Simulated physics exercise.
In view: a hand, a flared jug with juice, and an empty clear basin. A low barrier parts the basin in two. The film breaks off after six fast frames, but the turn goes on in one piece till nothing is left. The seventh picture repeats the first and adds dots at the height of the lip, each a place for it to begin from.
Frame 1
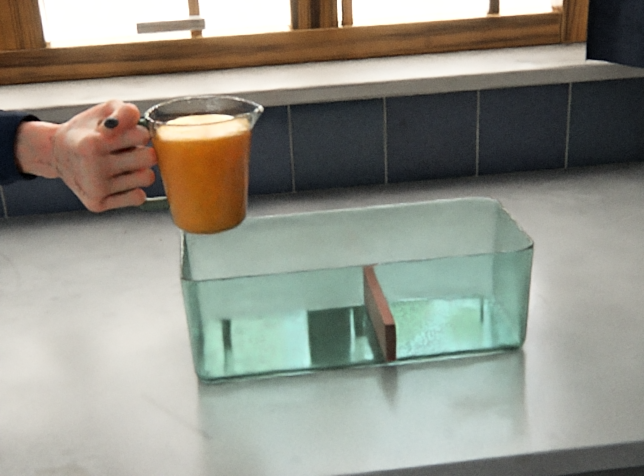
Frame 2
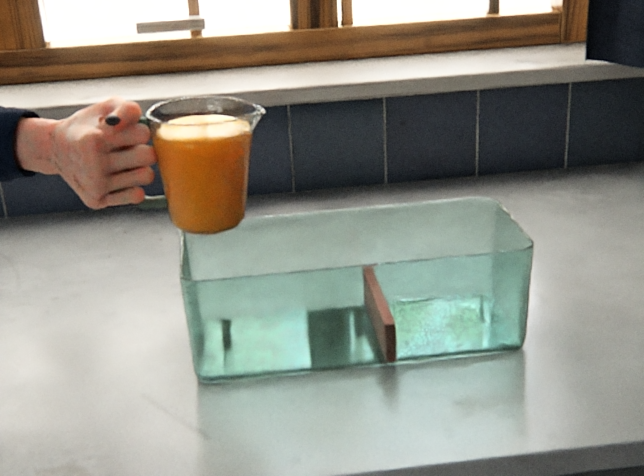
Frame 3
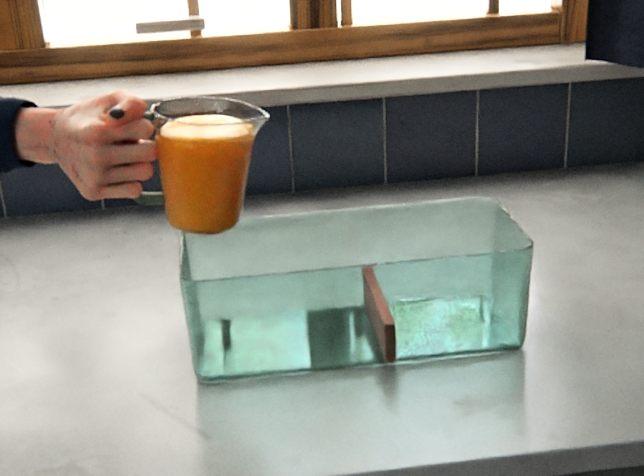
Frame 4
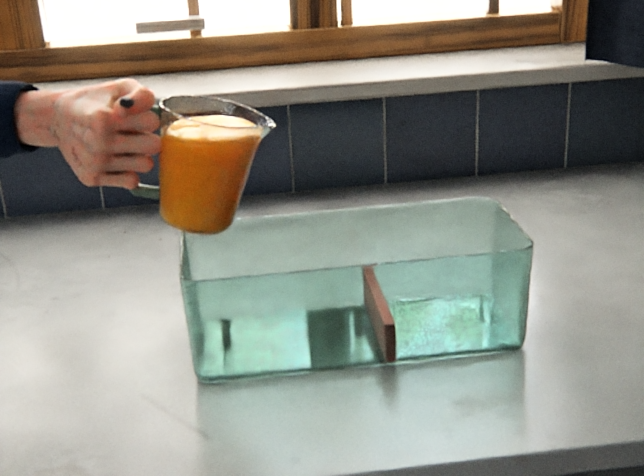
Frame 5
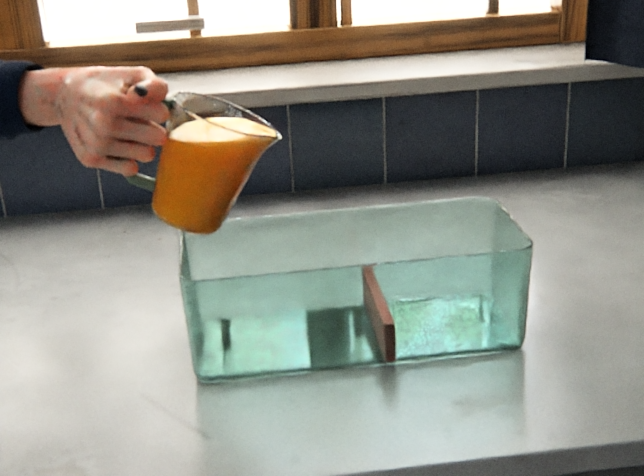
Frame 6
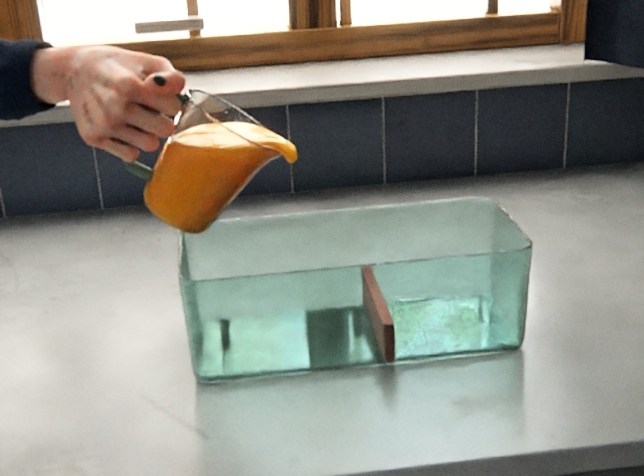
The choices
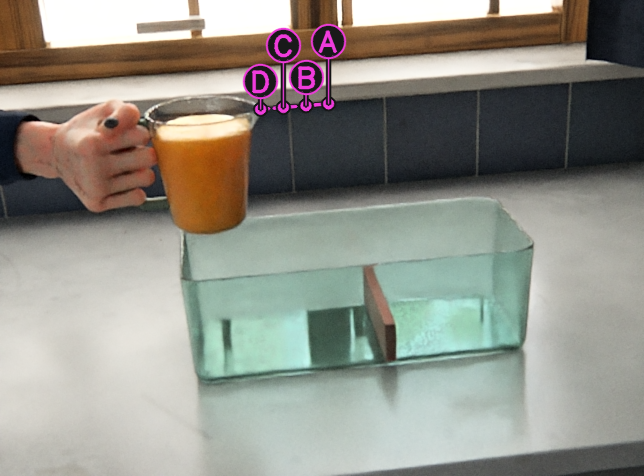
A hand held a glass jug of orange juice above the left side of an empty clear basin with a low divider, then gradually tilted it rightward until juice began to come over the lip.
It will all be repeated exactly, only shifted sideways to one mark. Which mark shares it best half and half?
The answer is dot B.
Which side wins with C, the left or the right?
The left one.
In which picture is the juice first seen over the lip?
Picture 6.
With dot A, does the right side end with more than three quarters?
Yes.
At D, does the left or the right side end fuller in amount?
The left side.
On the marked copy, A at (328, 103); B at (306, 105); C at (283, 107); D at (260, 109).
Choosing A, about 7 % ends left of the wall and 93 % right of it.
Choosing B, about 50 % ends left of the wall and 50 % right of it.
Choosing C, about 91 % ends left of the wall and 8 % right of it.
Choosing D, about 94 % ends left of the wall and 5 % right of it.
